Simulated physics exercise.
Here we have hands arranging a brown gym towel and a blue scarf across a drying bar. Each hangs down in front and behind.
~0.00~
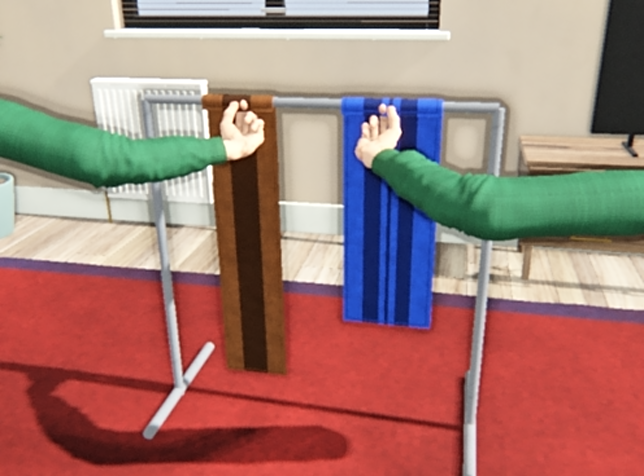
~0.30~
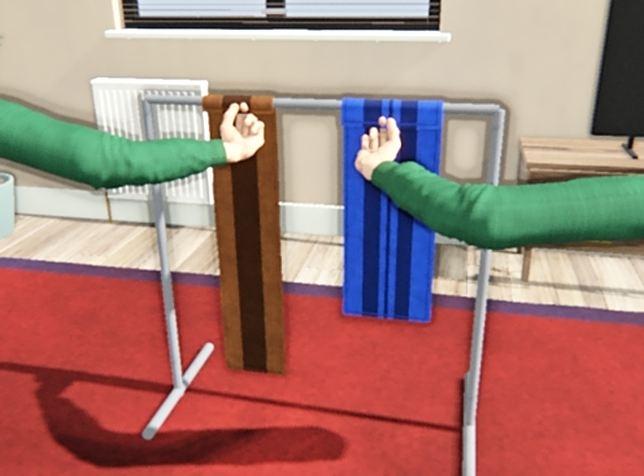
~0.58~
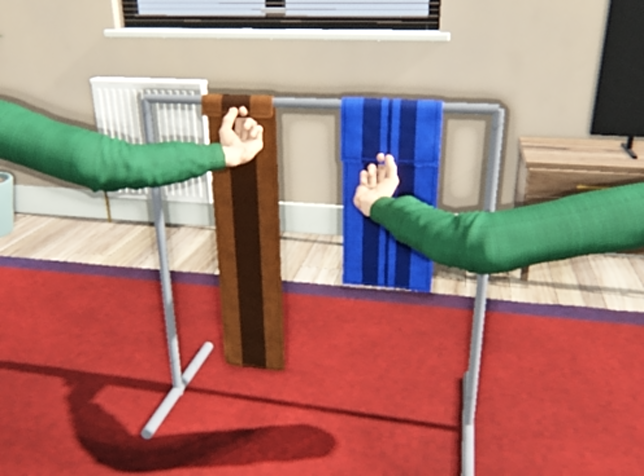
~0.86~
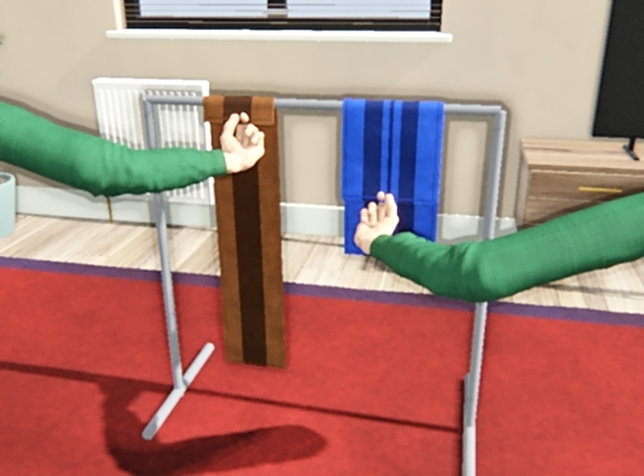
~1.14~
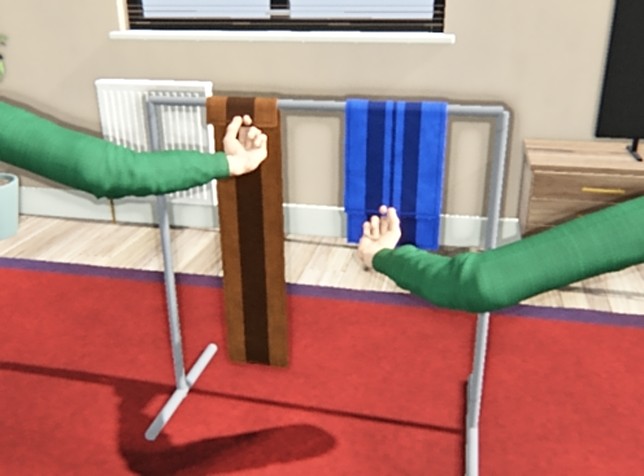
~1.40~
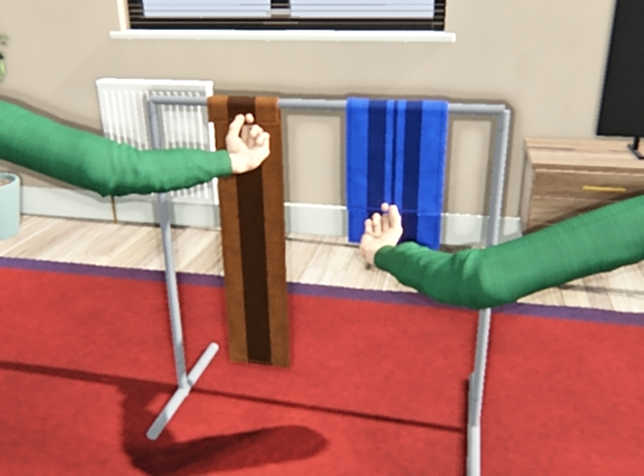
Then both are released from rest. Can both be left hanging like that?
The brown gym towel slips to the floor, the blue scarf keeps its place.
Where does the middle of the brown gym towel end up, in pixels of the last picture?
At about (263, 399).
After 1.82 s, gym towel clear of the rail and dropping near (261, 369); scarf still hanging.
After 2.14 s, gym towel in a heap on the floor near (263, 399); scarf still hanging.
At rest, gym towel in a heap on the floor near (263, 399); scarf still hanging. The brown gym towel is pulled off by its long side and the blue scarf stays on.
